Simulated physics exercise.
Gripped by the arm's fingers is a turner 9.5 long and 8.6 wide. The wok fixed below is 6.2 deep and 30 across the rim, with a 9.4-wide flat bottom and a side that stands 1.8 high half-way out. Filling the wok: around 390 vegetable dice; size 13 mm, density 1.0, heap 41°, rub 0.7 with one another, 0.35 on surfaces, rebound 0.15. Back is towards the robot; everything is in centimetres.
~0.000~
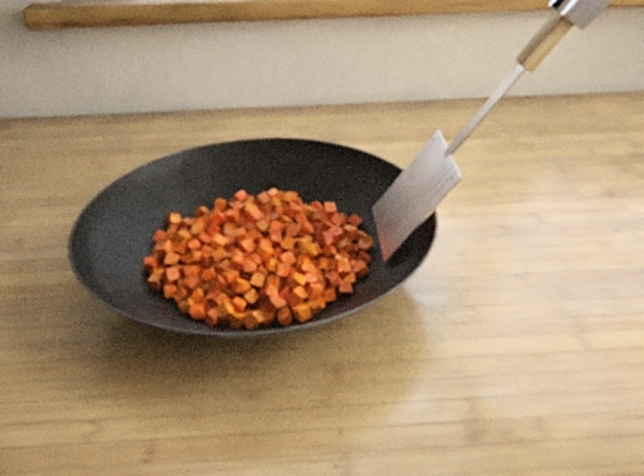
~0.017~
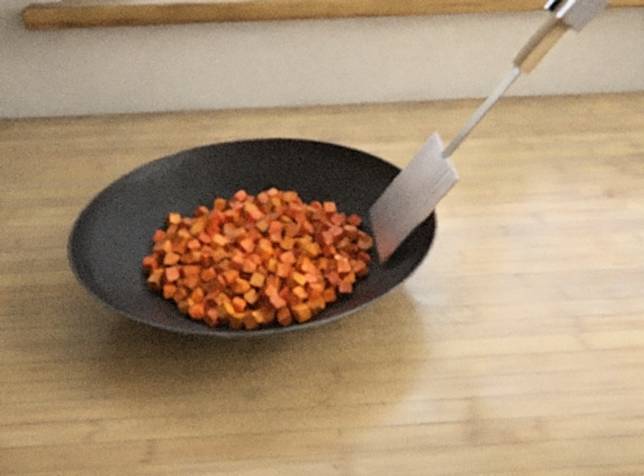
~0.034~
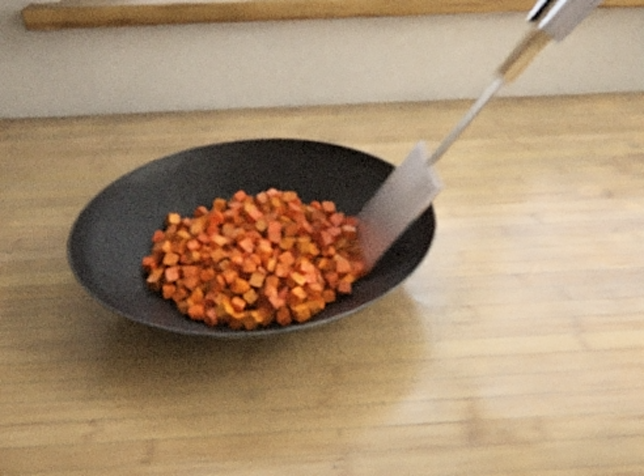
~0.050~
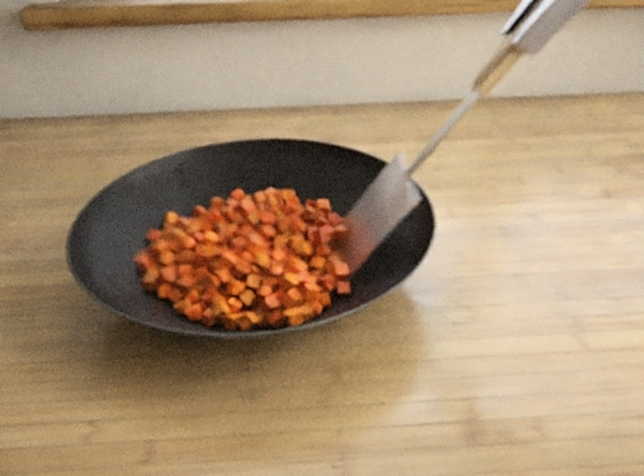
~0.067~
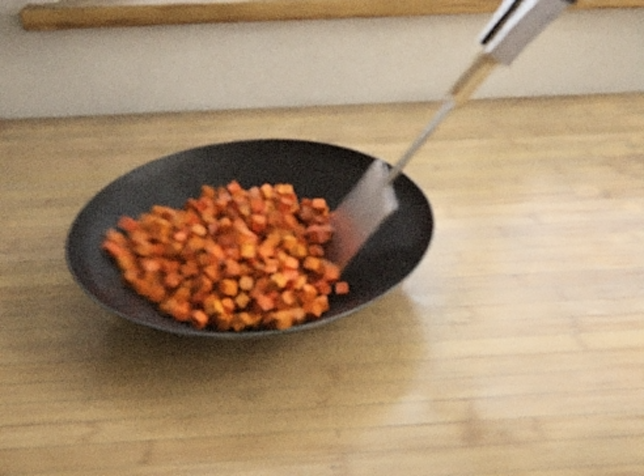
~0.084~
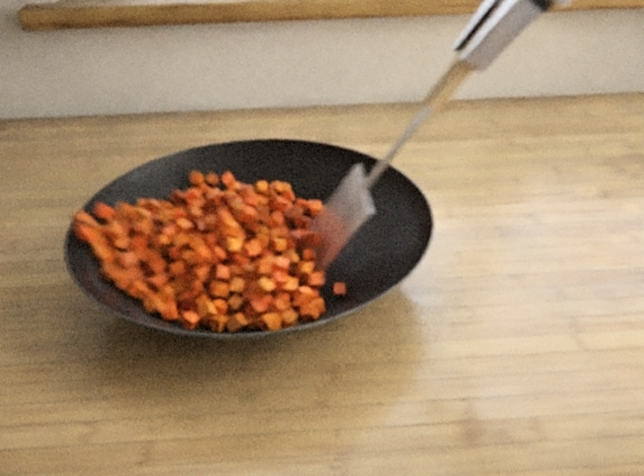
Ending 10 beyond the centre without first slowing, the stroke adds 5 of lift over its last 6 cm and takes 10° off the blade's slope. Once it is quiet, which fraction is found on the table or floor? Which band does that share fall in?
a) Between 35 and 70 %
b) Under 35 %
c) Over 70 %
(a) Between 35 and 70 %.
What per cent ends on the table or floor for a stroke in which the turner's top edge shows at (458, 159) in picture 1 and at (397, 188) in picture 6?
About 35 per cent.
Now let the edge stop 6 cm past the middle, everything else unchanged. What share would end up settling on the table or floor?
In that case about 20 percent ends on the table or floor.
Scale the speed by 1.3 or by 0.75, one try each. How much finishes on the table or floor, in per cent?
50 and 40 %.
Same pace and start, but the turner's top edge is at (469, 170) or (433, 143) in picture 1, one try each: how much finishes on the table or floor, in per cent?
About 40 and 50 per cent.
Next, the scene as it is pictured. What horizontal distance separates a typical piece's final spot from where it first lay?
About 16 centimetres.
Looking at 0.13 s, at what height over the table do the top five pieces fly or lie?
Some 10 cm.
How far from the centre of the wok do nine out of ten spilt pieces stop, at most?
It comes out at close to 45 centimetres.
By 0.13 s, sloping 54°, highest piece 11 above the table; 376 in the wok, 13 on the blade or in flight.
By 0.18 s, sloping 51°, highest piece 14 above the table; 354 in the wok, 35 on the blade or in flight.
By 0.40 s, sloping 44°, highest piece 18 above the table; 199 in the wok, 138 on the table or floor, 52 on the blade or in flight.
By 1.45 s, sloping 44°, highest piece 7 above the table; 199 in the wok, 190 on the table or floor.
Final count, 199 in the wok, 190 on the table or floor. That is 49 % on the table or floor.
